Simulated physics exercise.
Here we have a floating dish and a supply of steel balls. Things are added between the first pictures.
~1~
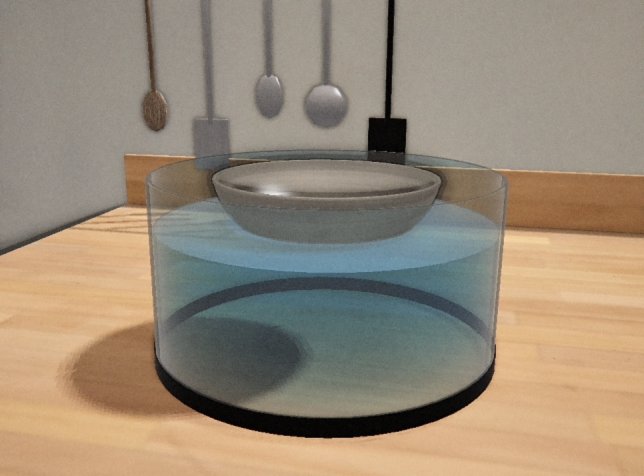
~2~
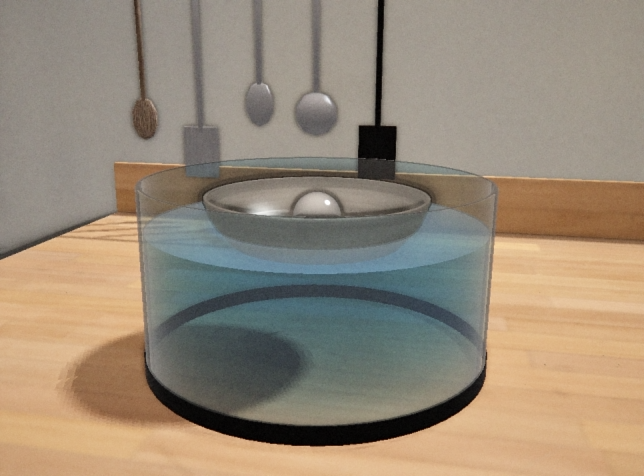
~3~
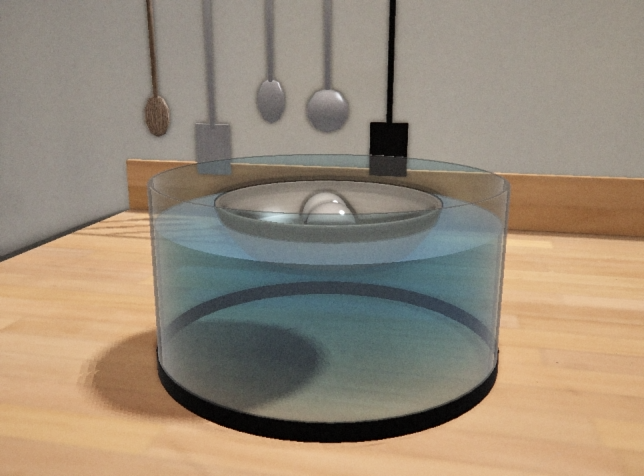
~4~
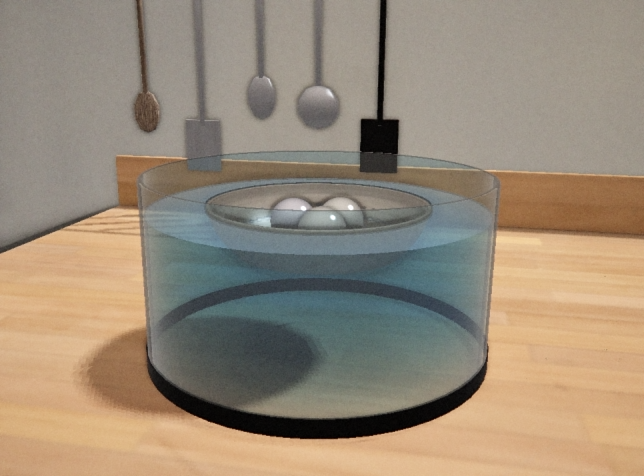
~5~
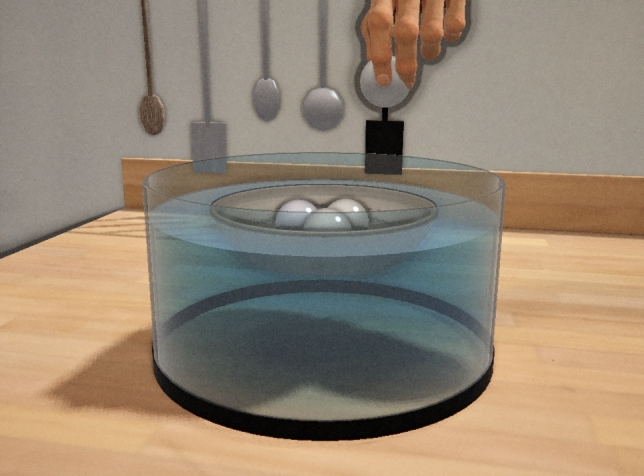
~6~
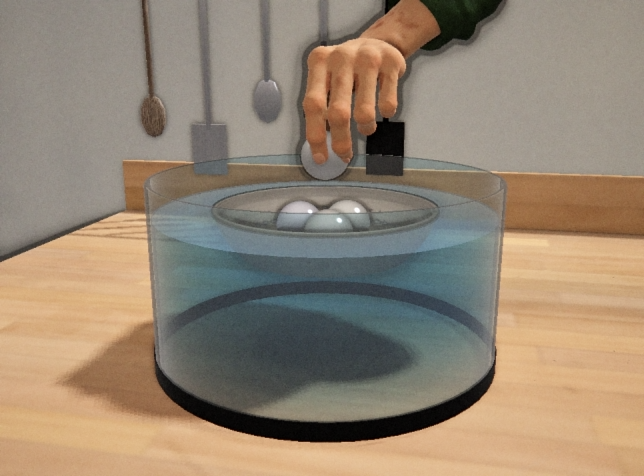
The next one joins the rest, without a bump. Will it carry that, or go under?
As it turns out, it is swamped.
Next, the steel ball is in and the dish dips.
After that, water pours in over its edge.
Finally, the dish lies on the bottom with its load.
